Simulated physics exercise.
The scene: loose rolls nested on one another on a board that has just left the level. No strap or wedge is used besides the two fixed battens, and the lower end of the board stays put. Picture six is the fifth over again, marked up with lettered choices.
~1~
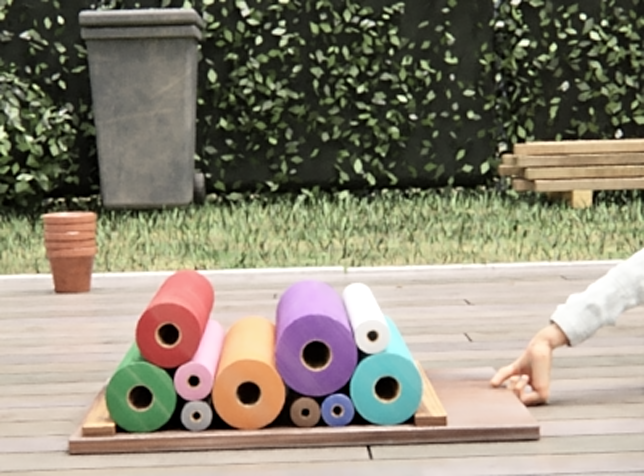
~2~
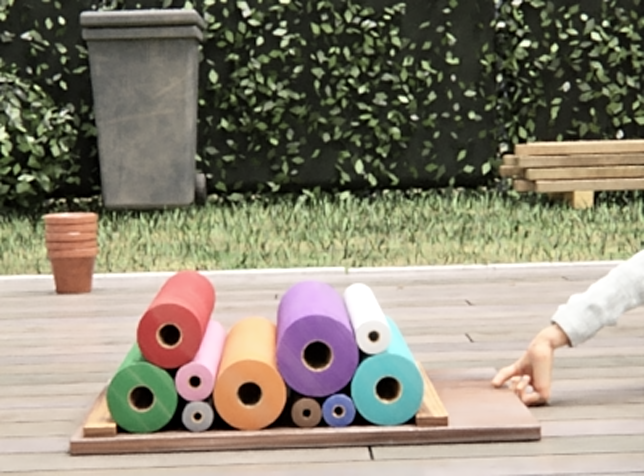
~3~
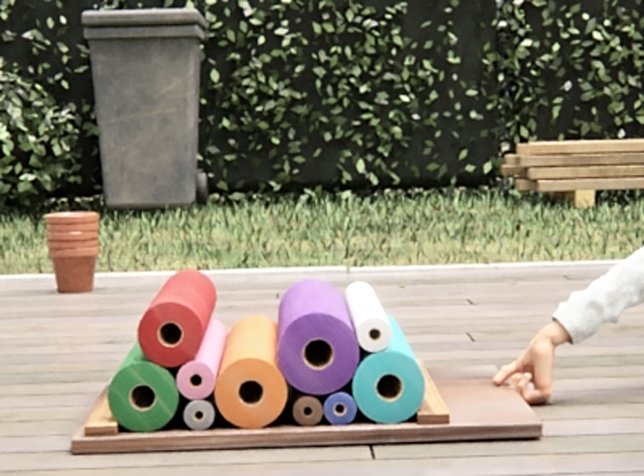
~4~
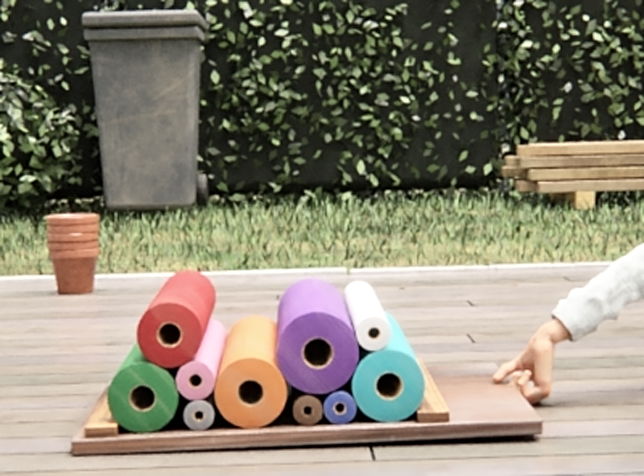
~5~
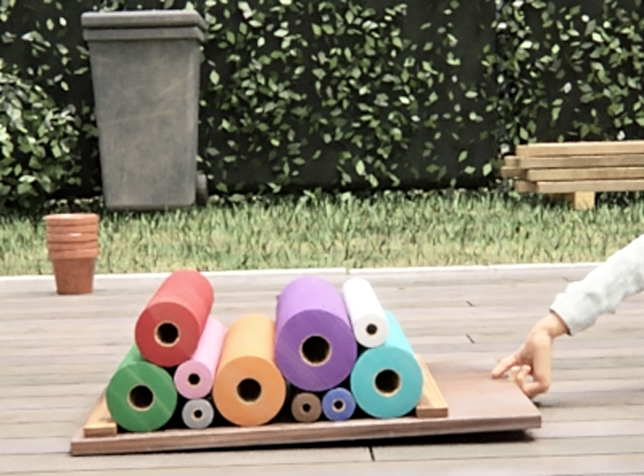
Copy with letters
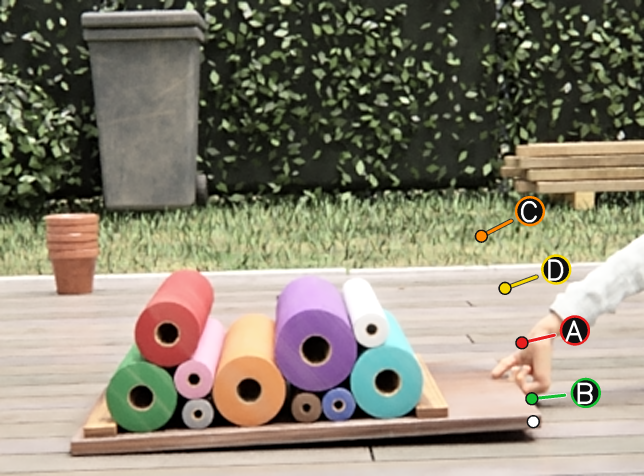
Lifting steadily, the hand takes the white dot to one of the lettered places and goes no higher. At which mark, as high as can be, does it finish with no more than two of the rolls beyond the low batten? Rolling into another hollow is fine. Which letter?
No higher than D.
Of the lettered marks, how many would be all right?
Three of the four.
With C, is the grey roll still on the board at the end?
Yes, with C.
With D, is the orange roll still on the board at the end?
The orange roll: Yes.
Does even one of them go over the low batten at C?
Yes.
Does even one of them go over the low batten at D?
No.
On the marked copy, A at (522, 343); B at (531, 399); C at (482, 236); D at (505, 288); the white dot at (533, 421).
Following D. Soon after the start, board at 14°.
Later, board at 19°.
In the end, board at 19°, none over the low batten.
As for the rest, A none over the low batten; B none over the low batten; C three over the low batten (green, pink, red).
